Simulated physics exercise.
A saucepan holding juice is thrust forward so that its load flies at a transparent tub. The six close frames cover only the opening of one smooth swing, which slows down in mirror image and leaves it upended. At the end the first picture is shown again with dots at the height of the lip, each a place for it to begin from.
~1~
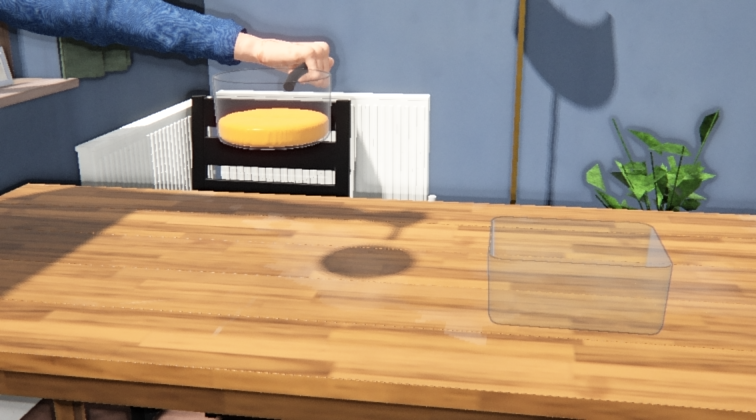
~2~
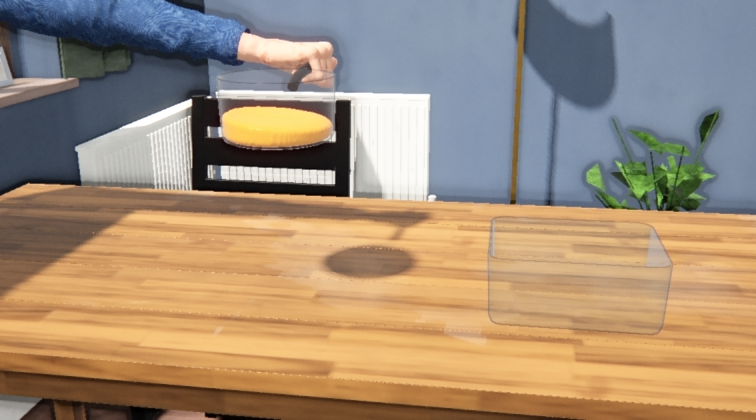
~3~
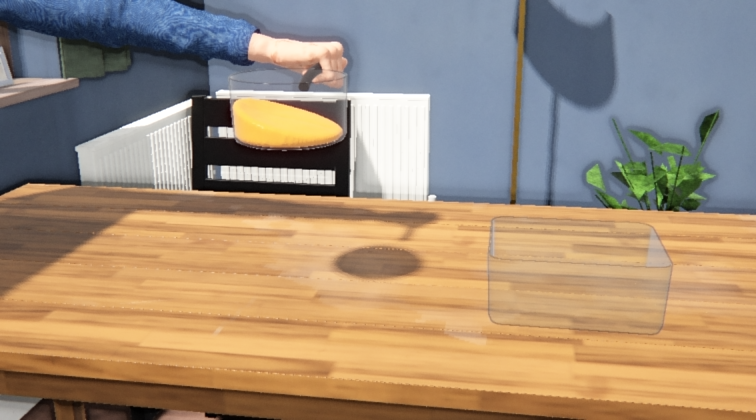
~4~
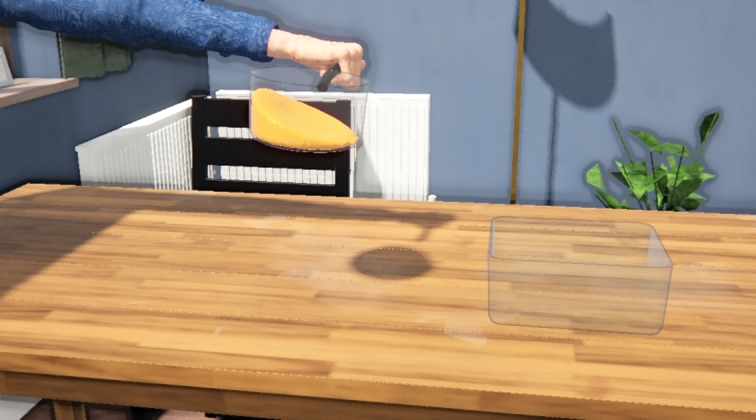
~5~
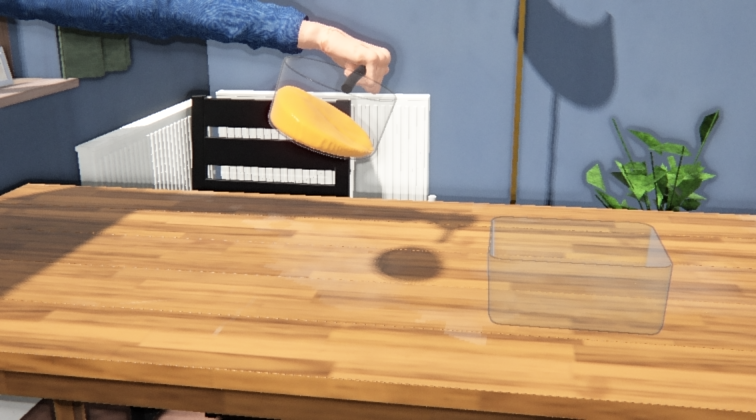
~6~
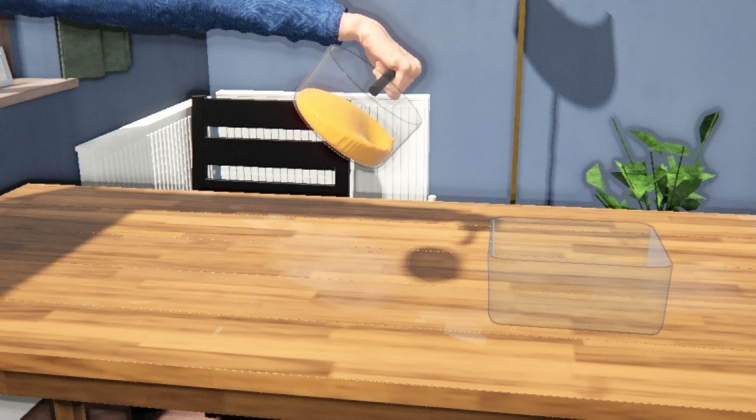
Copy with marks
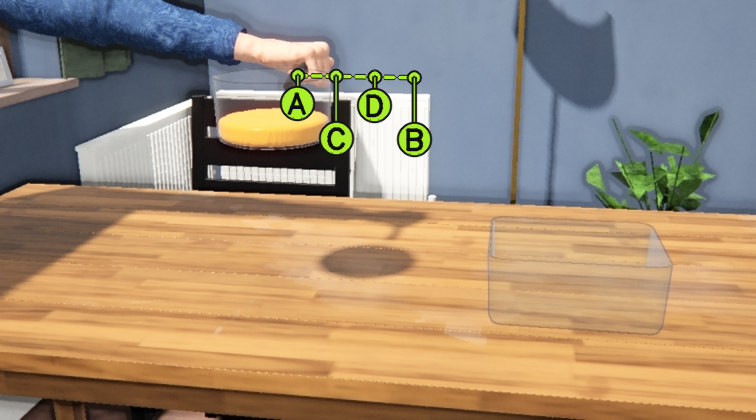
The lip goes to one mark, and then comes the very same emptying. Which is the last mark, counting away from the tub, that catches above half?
A will do.
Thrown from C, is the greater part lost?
No, that is safe.
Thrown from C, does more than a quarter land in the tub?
Yes, it does.
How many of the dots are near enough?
All four.
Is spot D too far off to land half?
No, not at all.
On the marked copy, A at (297, 75); B at (414, 77); C at (336, 76); D at (374, 77).
With A, about 62 % lands in the tub, 23 % falls short and 15 % goes beside or beyond.
With B, about 66 % lands in the tub, 5 % falls short and 29 % goes beside or beyond.
With C, about 78 % lands in the tub, 14 % falls short and 9 % goes beside or beyond.
With D, about 79 % lands in the tub, 14 % falls short and 7 % goes beside or beyond.
